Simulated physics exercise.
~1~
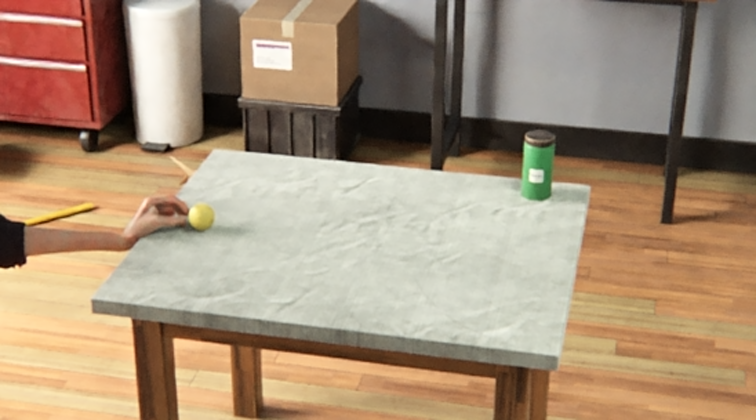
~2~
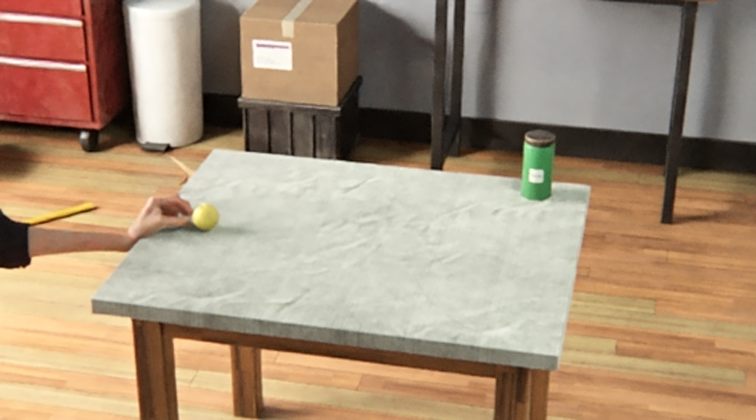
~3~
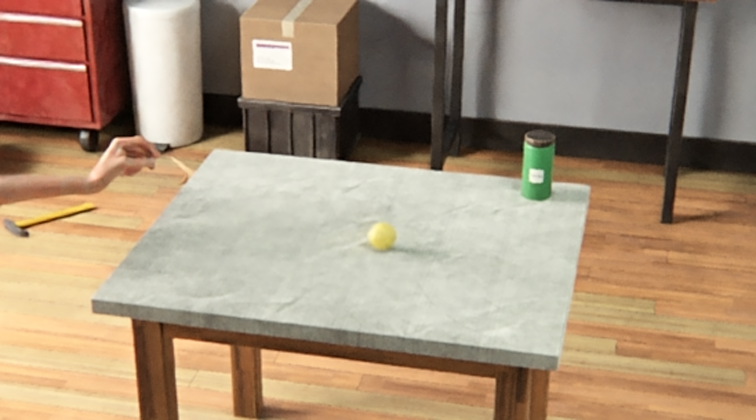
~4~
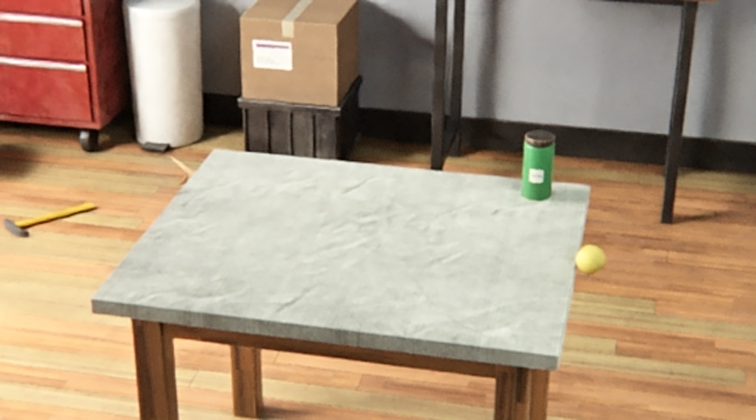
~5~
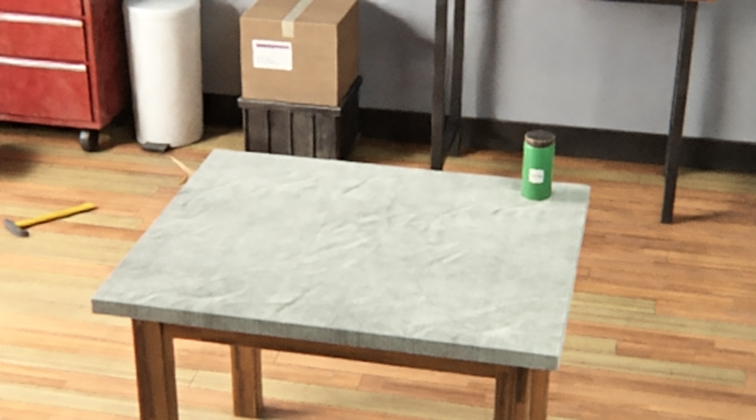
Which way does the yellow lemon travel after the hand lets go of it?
The yellow lemon moves to the right across the table, away from the hand.
In a workshop, a hand sending a yellow lemon across a table past a green jar and off the right edge.
